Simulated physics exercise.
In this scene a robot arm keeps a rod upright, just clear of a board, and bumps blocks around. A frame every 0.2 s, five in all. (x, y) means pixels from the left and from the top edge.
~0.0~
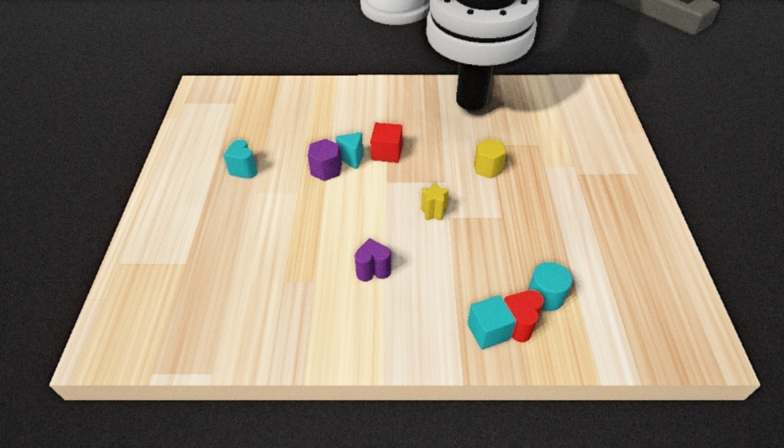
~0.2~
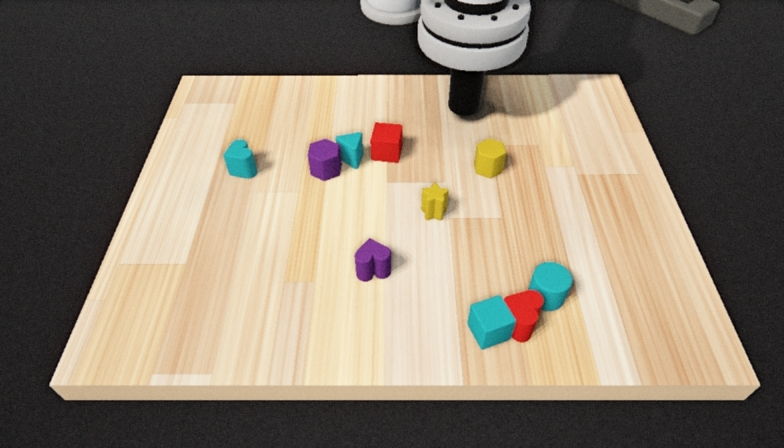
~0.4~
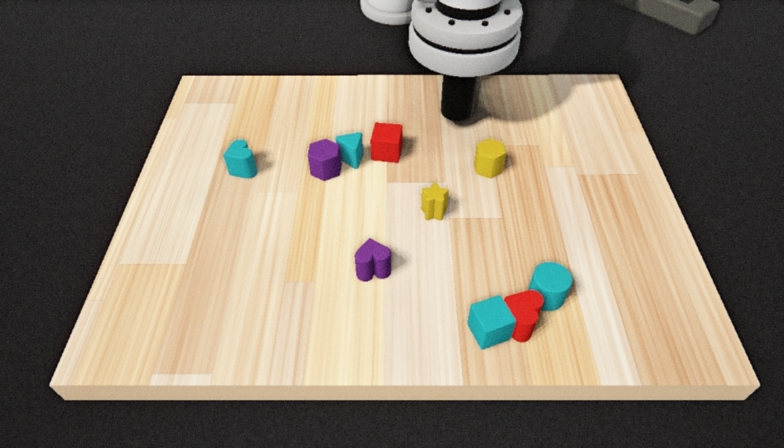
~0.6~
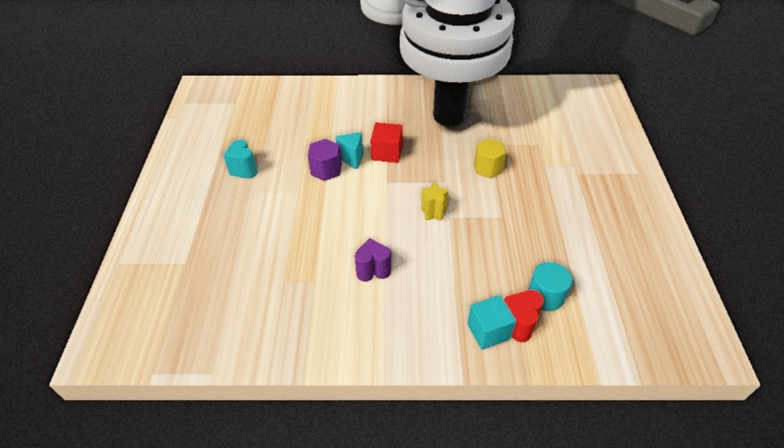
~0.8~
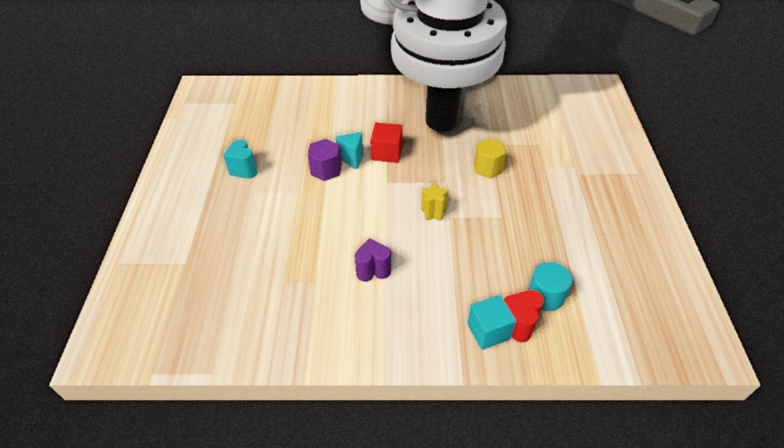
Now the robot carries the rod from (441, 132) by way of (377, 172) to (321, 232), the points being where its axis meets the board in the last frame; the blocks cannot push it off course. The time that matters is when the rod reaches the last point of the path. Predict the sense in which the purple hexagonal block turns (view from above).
Looking down, it rotates anti-clockwise.
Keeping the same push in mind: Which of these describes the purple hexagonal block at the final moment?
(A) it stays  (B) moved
B.
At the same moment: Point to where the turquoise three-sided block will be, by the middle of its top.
Roughly at (322, 137).
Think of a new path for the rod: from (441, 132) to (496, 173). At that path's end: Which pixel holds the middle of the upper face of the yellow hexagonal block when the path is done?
The middle of its upper face will lie at (524, 170).
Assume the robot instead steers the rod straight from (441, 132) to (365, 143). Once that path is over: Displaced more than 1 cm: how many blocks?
Blocks that move over 1 cm: Three or more.
What follows on the original path. One third of the way, rod at (397, 149); purple hexagonal block at (318, 151); turquoise three-sided block at (339, 140); red square block at (363, 139).
Two thirds of the way, rod at (356, 182); purple hexagonal block at (304, 153), turned 40° anticlockwise; turquoise three-sided block at (322, 137), turned 25° clockwise; red square block at (341, 145), turned 25° clockwise.
At the end, rod at (320, 223); purple hexagonal block at (304, 153), turned 40° anticlockwise; turquoise three-sided block at (322, 137), turned 25° clockwise; purple heart-shaped block unmoved; red square block at (341, 145), turned 25° clockwise.
